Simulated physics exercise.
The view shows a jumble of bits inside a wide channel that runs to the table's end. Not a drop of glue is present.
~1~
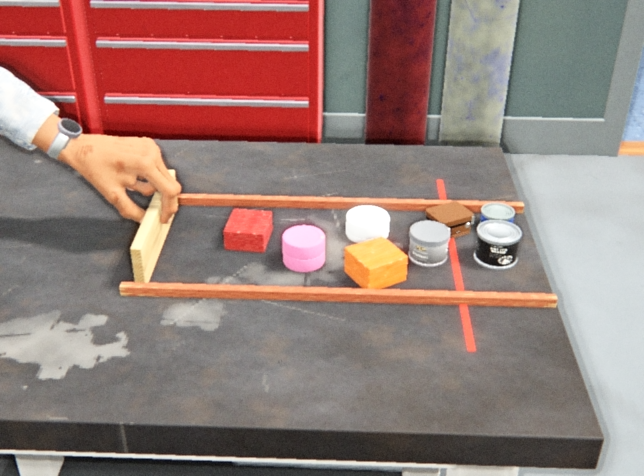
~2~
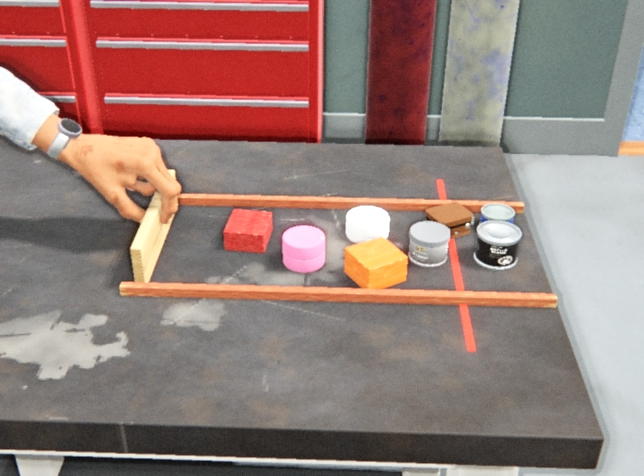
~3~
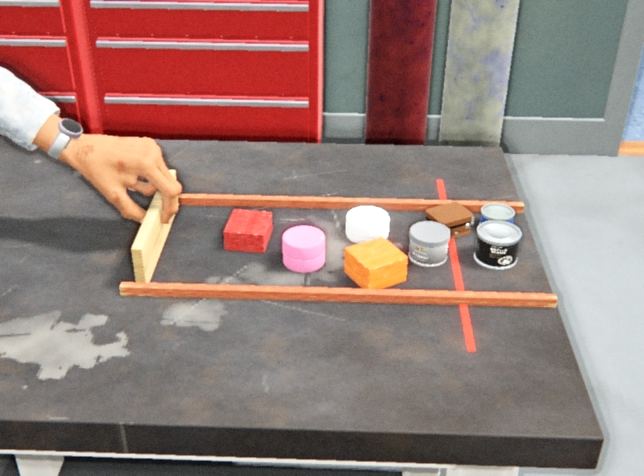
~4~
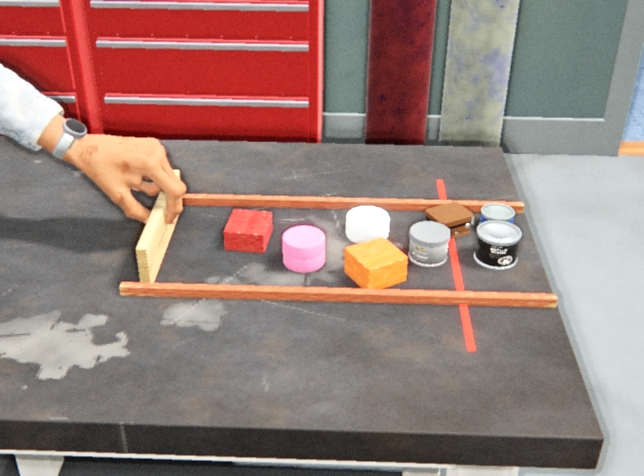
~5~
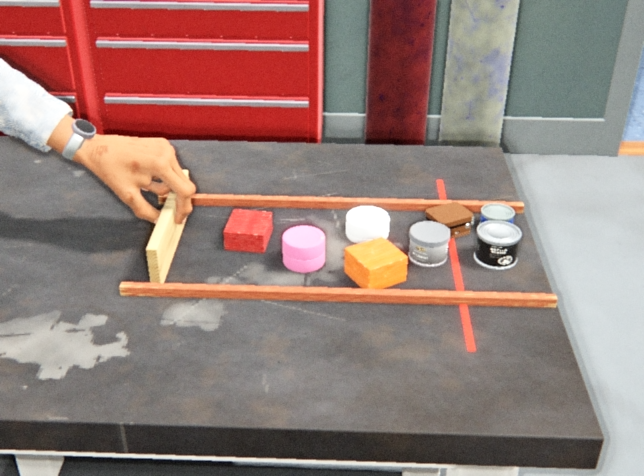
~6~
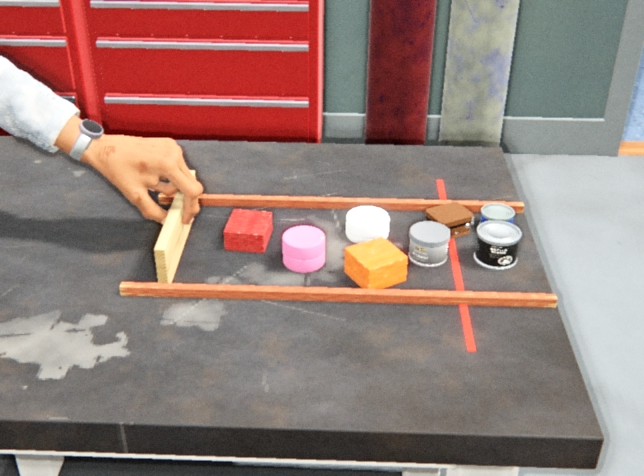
Hand sliding an upright wooden board slightly right between two wooden strips, toward blocks and tins sitting still on a dark table.
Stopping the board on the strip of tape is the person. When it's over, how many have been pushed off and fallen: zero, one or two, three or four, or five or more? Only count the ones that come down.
By the end, three or four have fallen.
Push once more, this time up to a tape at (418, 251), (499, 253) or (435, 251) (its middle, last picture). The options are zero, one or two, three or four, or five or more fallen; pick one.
One to two; 5 or more; just one or two.
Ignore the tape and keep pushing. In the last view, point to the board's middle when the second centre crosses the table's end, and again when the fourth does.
At the first moment about (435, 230), at the next about (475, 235).
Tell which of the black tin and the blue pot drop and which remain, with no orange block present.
Looking at the two, the black tin ends up below and the blue pot ends up below.
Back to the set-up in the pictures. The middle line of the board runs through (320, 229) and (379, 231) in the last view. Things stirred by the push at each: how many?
At the first spot the count is 4, and at the second it is 7.
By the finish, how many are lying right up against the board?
That comes to 2.
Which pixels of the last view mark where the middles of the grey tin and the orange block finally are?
Grey tin at (516, 245), orange block at (518, 271).
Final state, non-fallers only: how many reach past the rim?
It totals 0.
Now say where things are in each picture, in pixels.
Blue pot (497, 219); black tin (497, 245); brown case (449, 222); board (156, 225); tape (453, 252), in the first picture.
Black tin (497, 245); orange block (375, 264), in the second picture.
Brown case (449, 222); white lid (367, 225), in the third picture.
Blue pot (497, 219); red block (249, 231), in the fourth picture.
Black tin (497, 245); grey tin (429, 244), in the fifth picture.
Blue pot (497, 219); black tin (497, 245); brown case (449, 222); board (178, 225); tape (453, 252), in the sixth picture.
Soon after, none off yet; blue pot at rest near (497, 219); black tin at rest near (497, 245); brown case at rest near (449, 222).
In the end, the number that fall off is three or four; gone, brown case, black tin and blue pot.
